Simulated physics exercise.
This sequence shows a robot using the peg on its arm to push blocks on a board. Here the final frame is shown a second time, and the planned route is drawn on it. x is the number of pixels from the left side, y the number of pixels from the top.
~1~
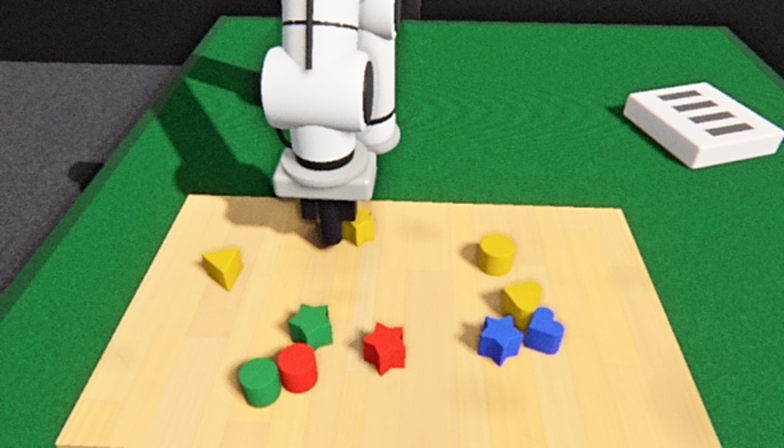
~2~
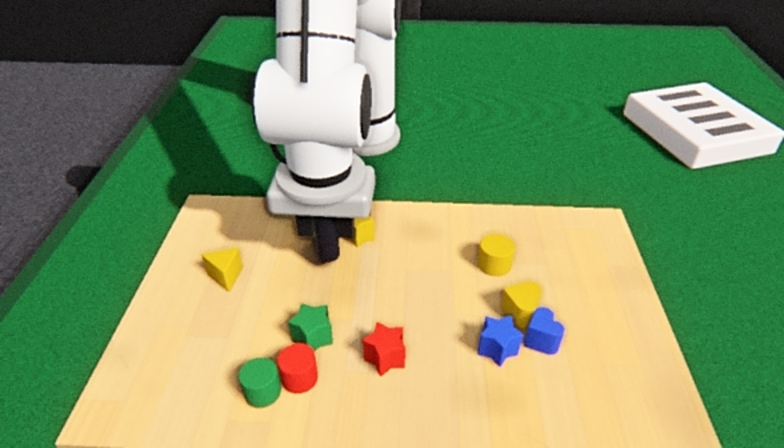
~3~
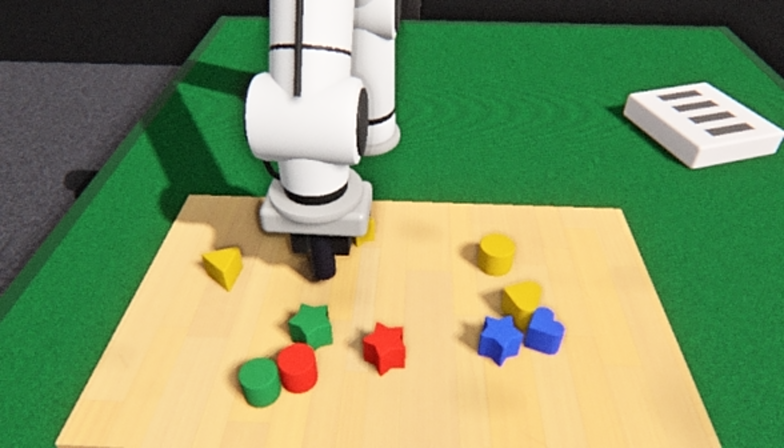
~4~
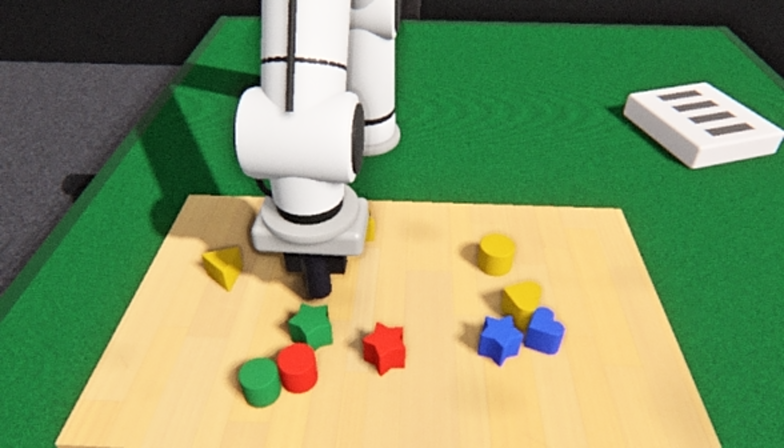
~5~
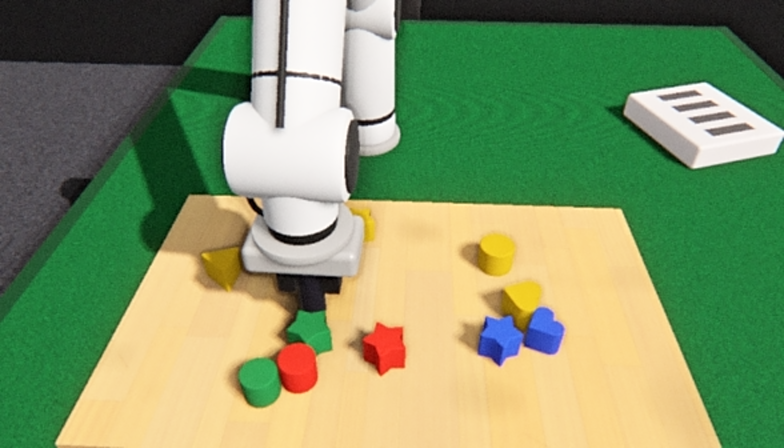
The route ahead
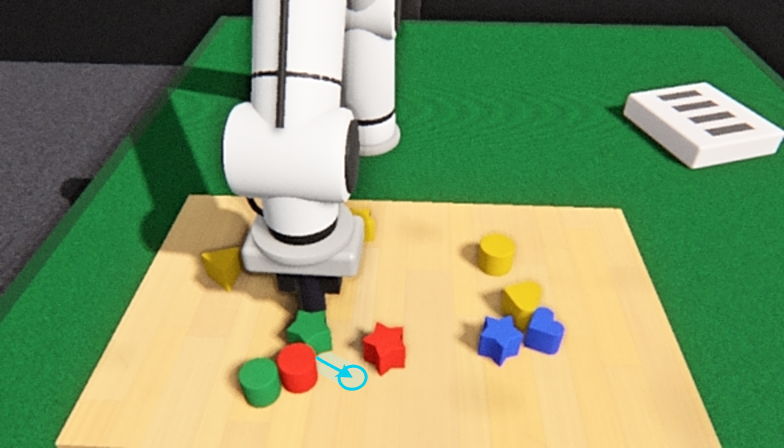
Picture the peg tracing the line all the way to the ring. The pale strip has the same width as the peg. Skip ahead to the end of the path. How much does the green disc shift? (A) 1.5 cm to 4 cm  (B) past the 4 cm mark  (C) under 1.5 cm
I'll go with C - under 1.5 cm.
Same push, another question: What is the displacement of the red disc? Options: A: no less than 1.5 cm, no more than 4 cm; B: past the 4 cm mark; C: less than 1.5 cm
My pick is B.
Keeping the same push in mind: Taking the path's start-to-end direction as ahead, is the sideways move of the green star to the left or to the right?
Right-hand side.
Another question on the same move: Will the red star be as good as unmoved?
Going by the path, yes.
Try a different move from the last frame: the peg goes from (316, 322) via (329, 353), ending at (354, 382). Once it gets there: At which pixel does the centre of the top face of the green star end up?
By then it is at (327, 380).
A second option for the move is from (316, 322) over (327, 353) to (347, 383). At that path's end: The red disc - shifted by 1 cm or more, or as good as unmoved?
It is shifted.
Path on the board, from (316, 322) via (310, 346) and (327, 364), ending at (353, 378).
The first path, step by step. One third of the way, peg (308, 334); red disc (295, 378); green star (314, 348), turned 20° anticlockwise.
Two thirds of the way, peg (326, 352); red disc (294, 394); green star (324, 371).
At the end, peg (352, 366); green disc in place; red disc (293, 396); green star (331, 379), turned 35° clockwise; red star in place.
